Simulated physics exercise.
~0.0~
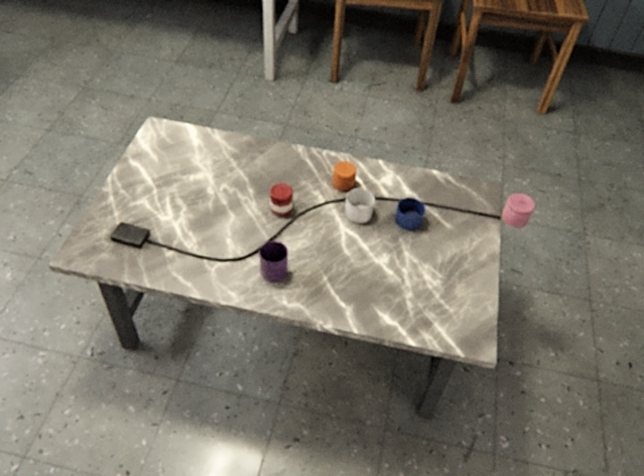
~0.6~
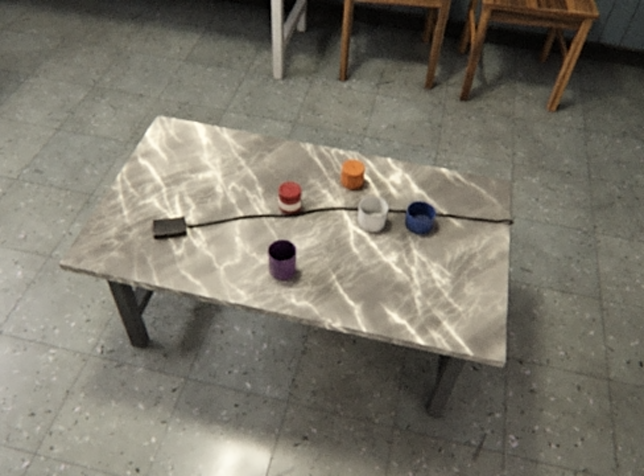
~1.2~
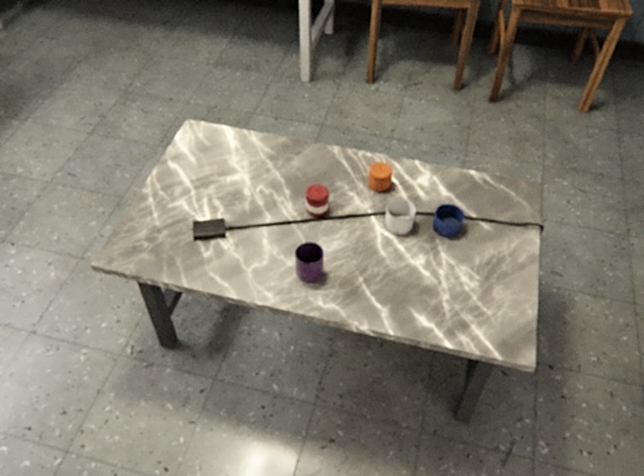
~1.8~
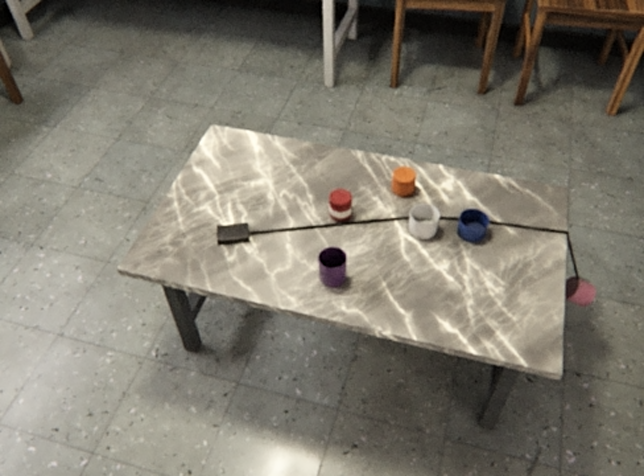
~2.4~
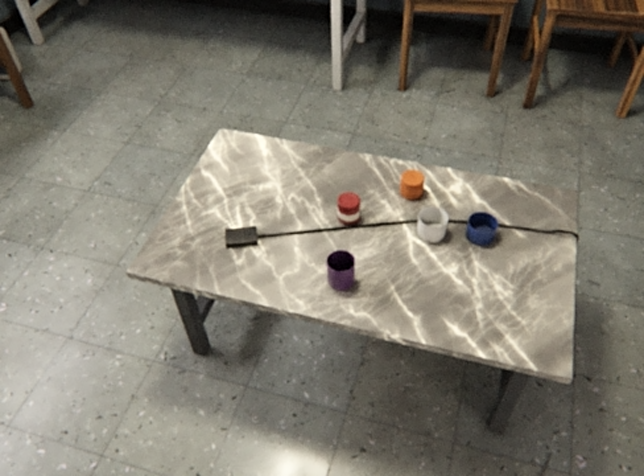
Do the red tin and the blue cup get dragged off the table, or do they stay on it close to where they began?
They both stay on the table, with the red tin keeping its place and the blue cup hardly moving.
